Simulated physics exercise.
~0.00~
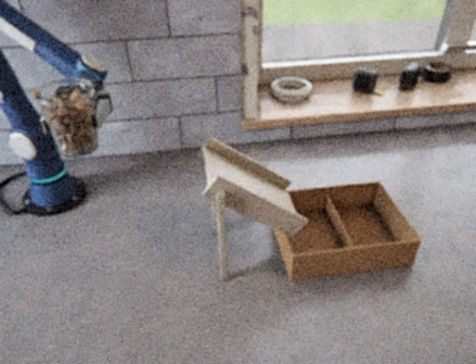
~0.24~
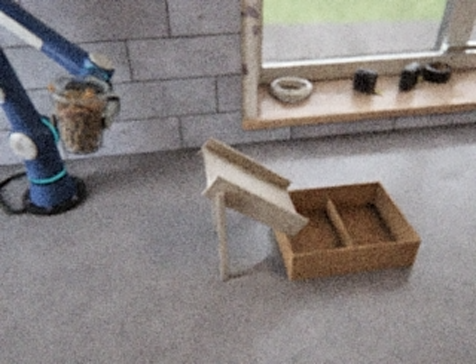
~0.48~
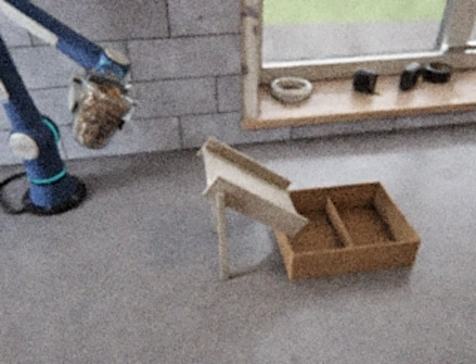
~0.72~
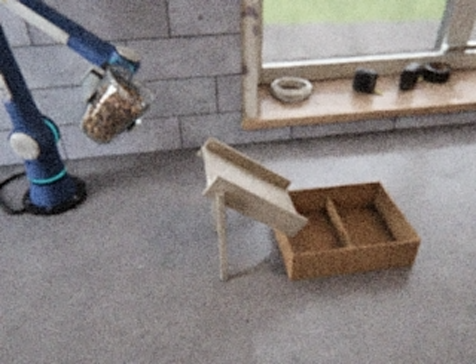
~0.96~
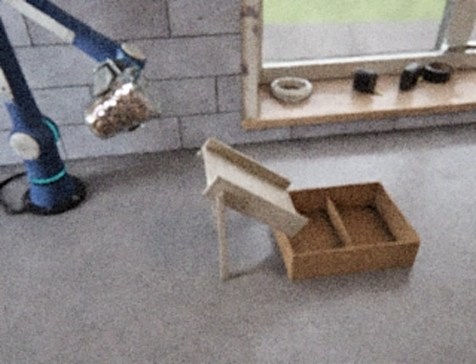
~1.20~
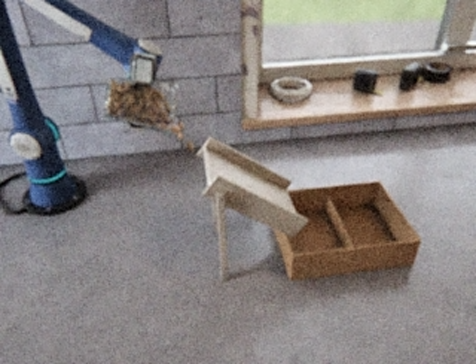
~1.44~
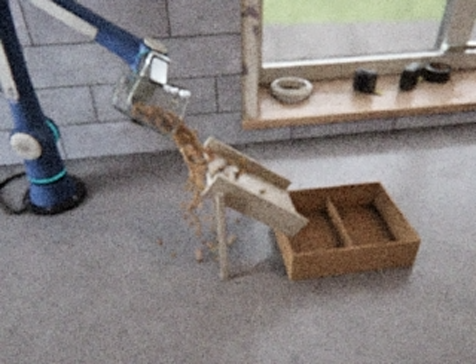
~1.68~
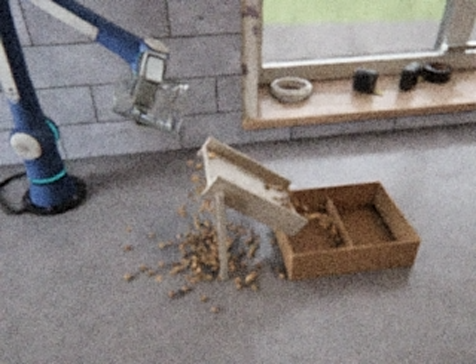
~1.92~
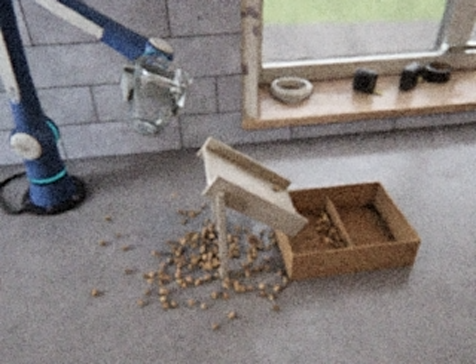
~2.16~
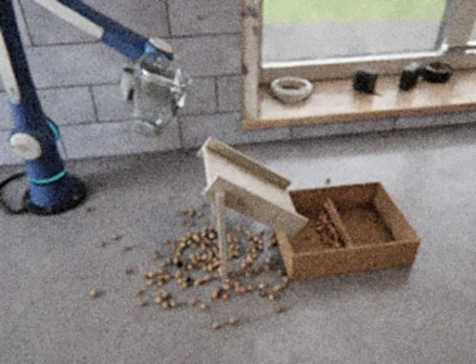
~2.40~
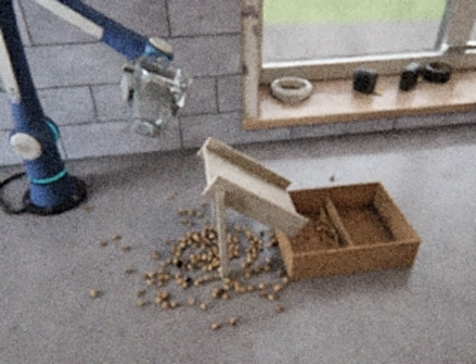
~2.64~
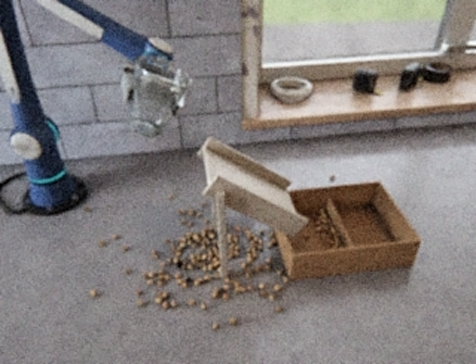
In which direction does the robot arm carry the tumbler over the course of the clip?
The arm carries the tumbler to the right, toward the chute.
